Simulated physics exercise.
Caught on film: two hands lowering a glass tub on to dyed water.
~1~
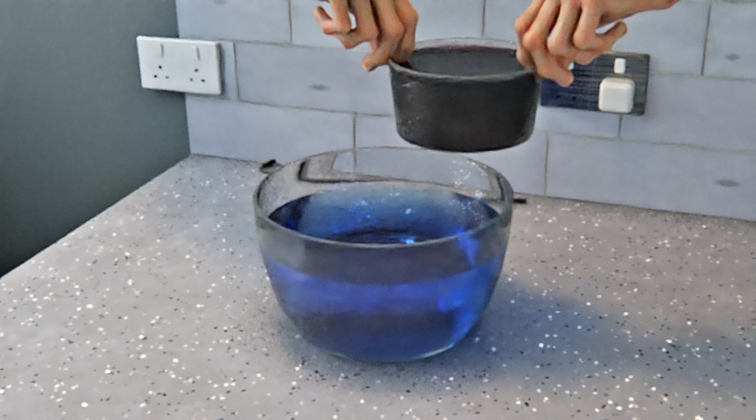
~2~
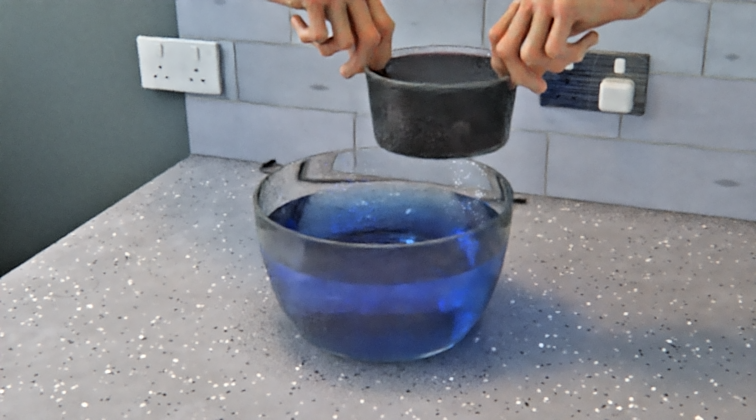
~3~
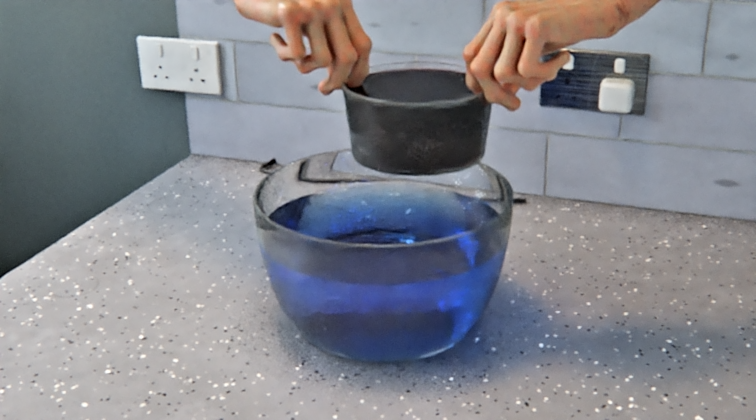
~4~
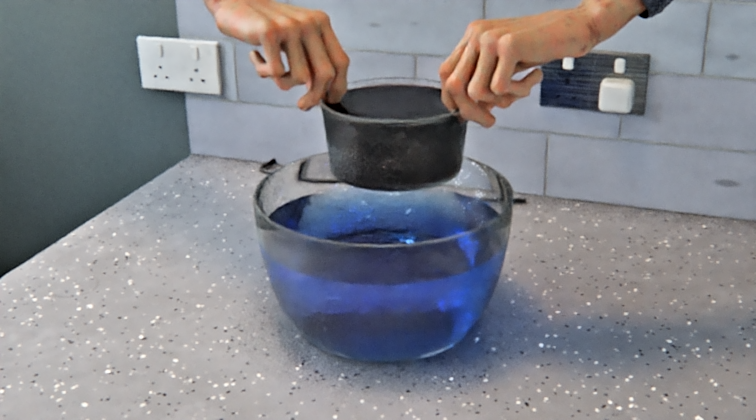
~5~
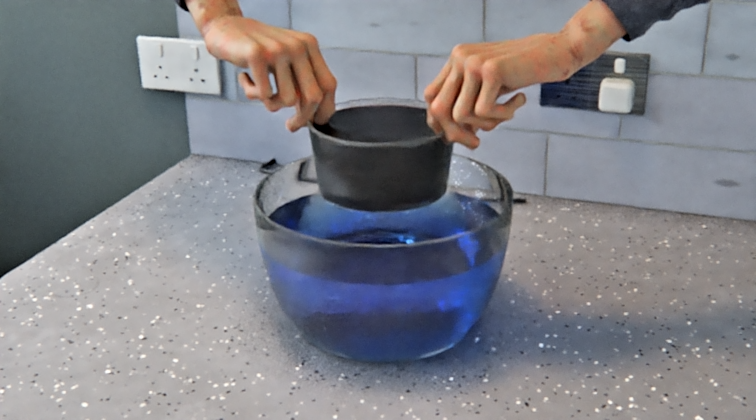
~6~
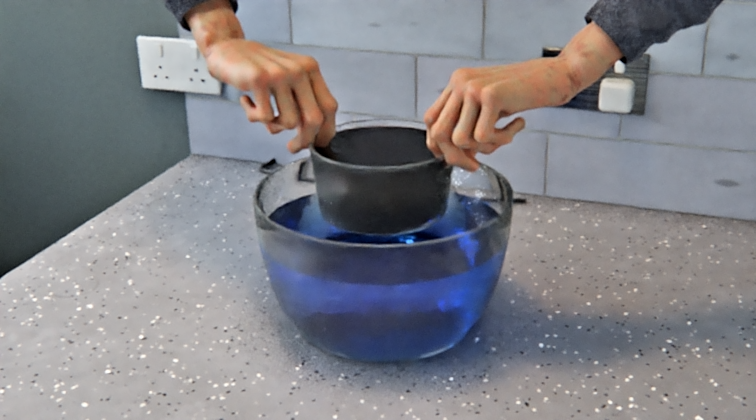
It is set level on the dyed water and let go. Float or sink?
The tub fills and founders.
A moment on, the tub dips into the dyed water.
Further on, dyed water pours in over its rim.
When it is over, the tub lies on the bottom.
